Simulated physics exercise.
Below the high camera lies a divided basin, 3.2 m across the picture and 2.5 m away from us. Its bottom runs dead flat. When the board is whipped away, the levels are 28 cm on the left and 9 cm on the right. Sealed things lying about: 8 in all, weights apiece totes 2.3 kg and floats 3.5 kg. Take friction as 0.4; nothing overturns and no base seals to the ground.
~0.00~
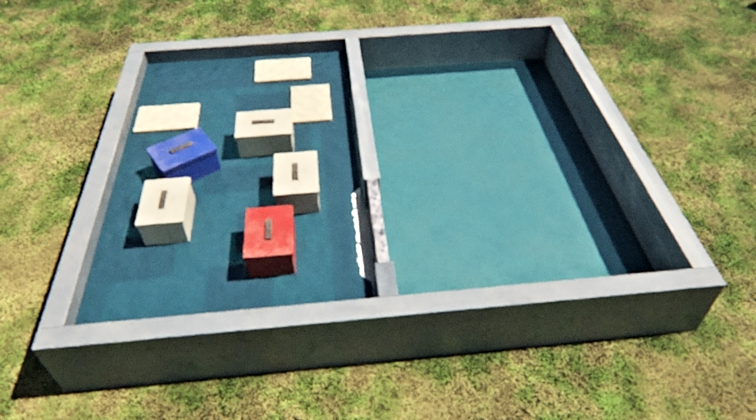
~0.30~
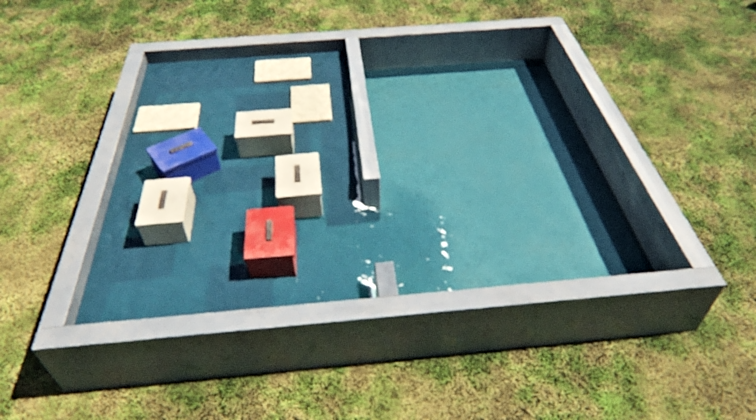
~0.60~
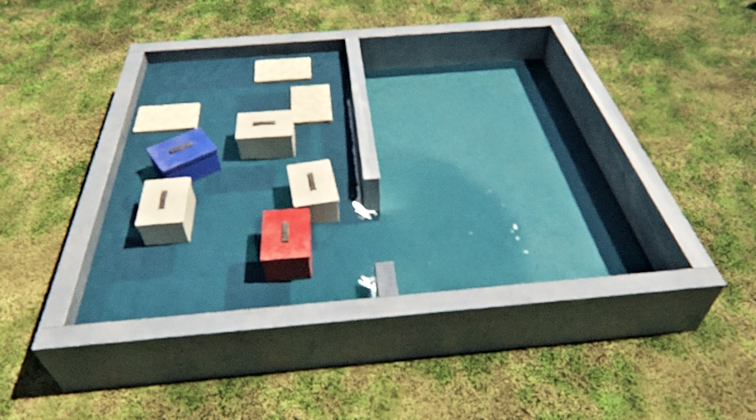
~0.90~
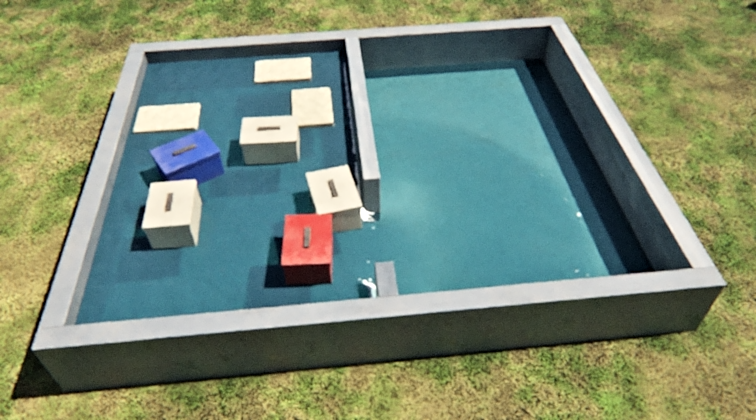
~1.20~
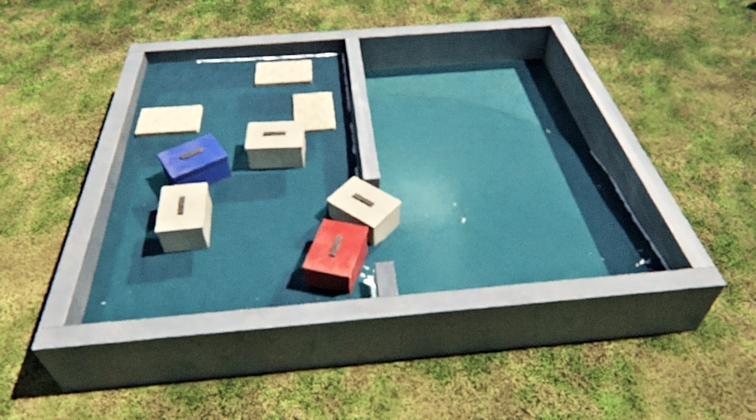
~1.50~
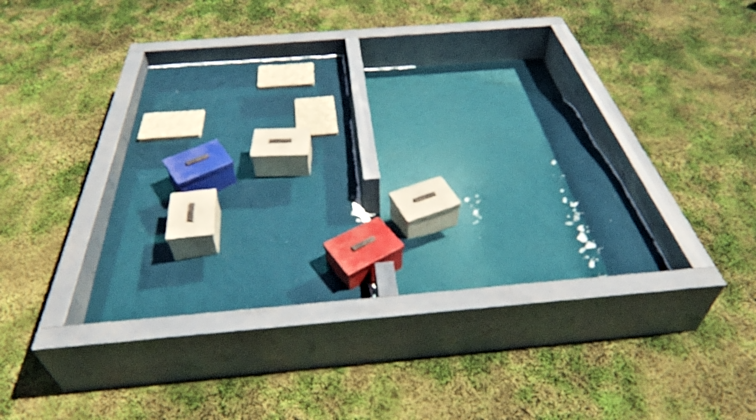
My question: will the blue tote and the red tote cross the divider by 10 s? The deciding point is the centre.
At the end, the blue tote fails to traverse it; the red tote traverses the divider.
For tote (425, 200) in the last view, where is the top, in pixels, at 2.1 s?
It ends up close to (513, 143).
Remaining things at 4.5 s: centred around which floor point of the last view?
They average out to somewhere around (373, 200).
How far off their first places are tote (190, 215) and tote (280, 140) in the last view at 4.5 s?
The first is 60 cm from its start, the second 200 cm.
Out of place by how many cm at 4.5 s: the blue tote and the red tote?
About 50 cm and 200 cm, respectively.
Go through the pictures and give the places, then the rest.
The first picture shows the blue tote at (182, 149) floats; the red tote at (269, 230), afloat; 28 cm deep round most things; 0 of 8 have shifted.
The second picture shows the blue tote at (182, 149) floats; the red tote at (269, 231) floats; about 1420 L in view; 0 of 8 have shifted.
The third picture shows the blue tote at (182, 149) floats; the red tote at (286, 233), afloat, 9 cm from its start; 28 cm deep round most things; 2 of 8 have shifted.
The fourth picture shows the blue tote at (185, 151), afloat; the red tote at (307, 238) floats, 21 cm from its start; about 1420 L in view; 3 of 8 have shifted.
The fifth picture shows the blue tote at (192, 155) floats, 7 cm from its start; the red tote at (336, 247) floats, 37 cm from its start; about 1420 L in view; 6 of 8 have shifted.
The sixth picture shows the blue tote at (198, 161) floats, 13 cm from its start; the red tote at (364, 245) floats, 51 cm from its start; 25 cm deep round most things; 7 of 8 have shifted.
After 2.1 s the blue tote is near (200, 179), 0.3 m from its start, afloat; the red tote is near (486, 243), 1.2 m from its start, afloat; 2 of 8 are over the mark; 8 afloat.
After 4.5 s the blue tote is near (233, 199), 0.5 m from its start, afloat; the red tote is near (581, 133), 2.1 m from its start, afloat; 3 of 8 are over the mark; 8 afloat.
After 7.0 s the blue tote is near (210, 176), 0.3 m from its start, afloat; the red tote is near (467, 148), 1.4 m from its start, afloat; 3 of 8 are over the mark; 8 afloat.
After 10.0 s the blue tote is near (232, 176), 0.4 m from its start, afloat; the red tote is near (516, 44), 2.6 m from its start, afloat; 3 of 8 are over the mark; 8 afloat.
